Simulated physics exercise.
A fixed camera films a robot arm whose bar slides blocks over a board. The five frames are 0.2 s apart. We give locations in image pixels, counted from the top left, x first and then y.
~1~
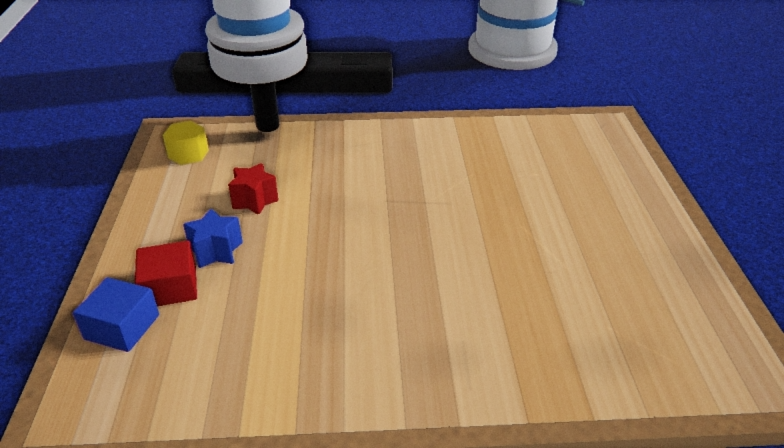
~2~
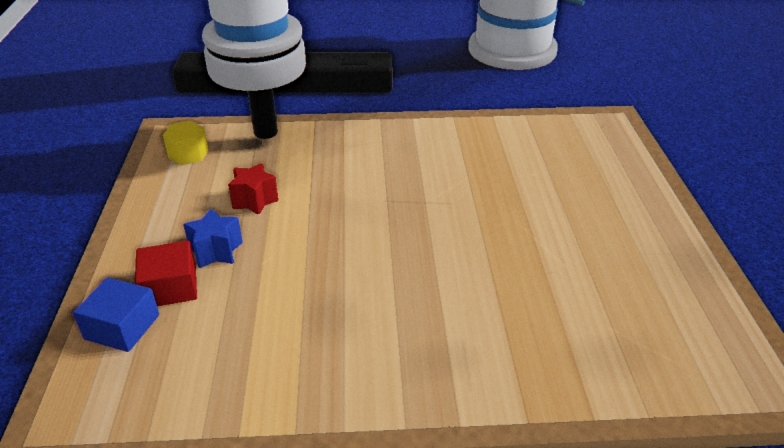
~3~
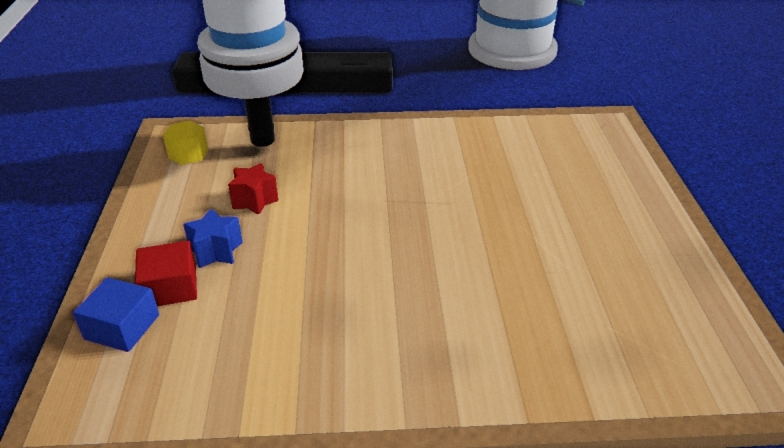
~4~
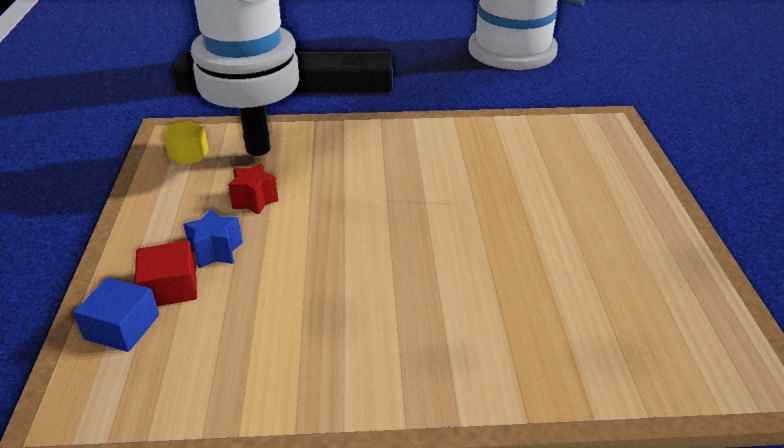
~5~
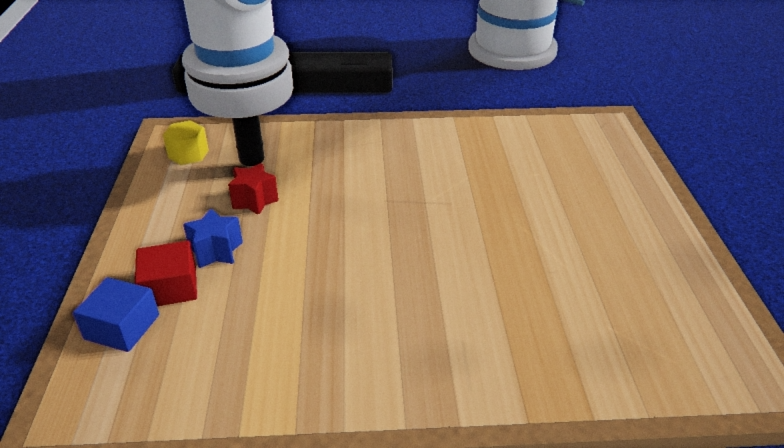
A white robotic arm with a blue band and a short black rod pointing down stands at the upper left of a striped wooden board on a blue surface, seen from above at an angle. Along the board's left side sit a yellow block, a red star, a blue star, a red block and a blue block. The arm slides slightly toward the viewer and left, bringing its rod near the red star, while the blocks and camera stay still.
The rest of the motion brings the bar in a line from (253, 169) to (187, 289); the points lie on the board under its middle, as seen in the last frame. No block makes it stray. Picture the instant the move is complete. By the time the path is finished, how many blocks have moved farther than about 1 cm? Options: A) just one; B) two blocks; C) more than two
(C)
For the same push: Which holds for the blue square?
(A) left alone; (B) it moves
Letter B.
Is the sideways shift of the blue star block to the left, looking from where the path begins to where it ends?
Final answer: Yes.
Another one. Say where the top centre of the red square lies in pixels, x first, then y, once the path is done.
Just about (150, 291).
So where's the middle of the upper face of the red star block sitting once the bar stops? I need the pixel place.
Most likely (254, 194).
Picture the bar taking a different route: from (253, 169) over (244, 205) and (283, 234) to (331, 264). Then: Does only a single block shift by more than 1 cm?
Yes.
The first path, step by step. One third of the way, bar (233, 195); red star block (254, 188), turned 45° anticlockwise.
Two thirds of the way, bar (211, 235); blue square (108, 303); red square (159, 267), turned 20° clockwise; blue star block (213, 242), turned 30° anticlockwise; red star block (254, 194), turned 75° anticlockwise.
At the end, bar (185, 280); blue square (91, 315), turned 20° clockwise; red square (150, 291), turned 50° clockwise; blue star block (218, 262), turned 110° anticlockwise; red star block (254, 194), turned 75° anticlockwise.
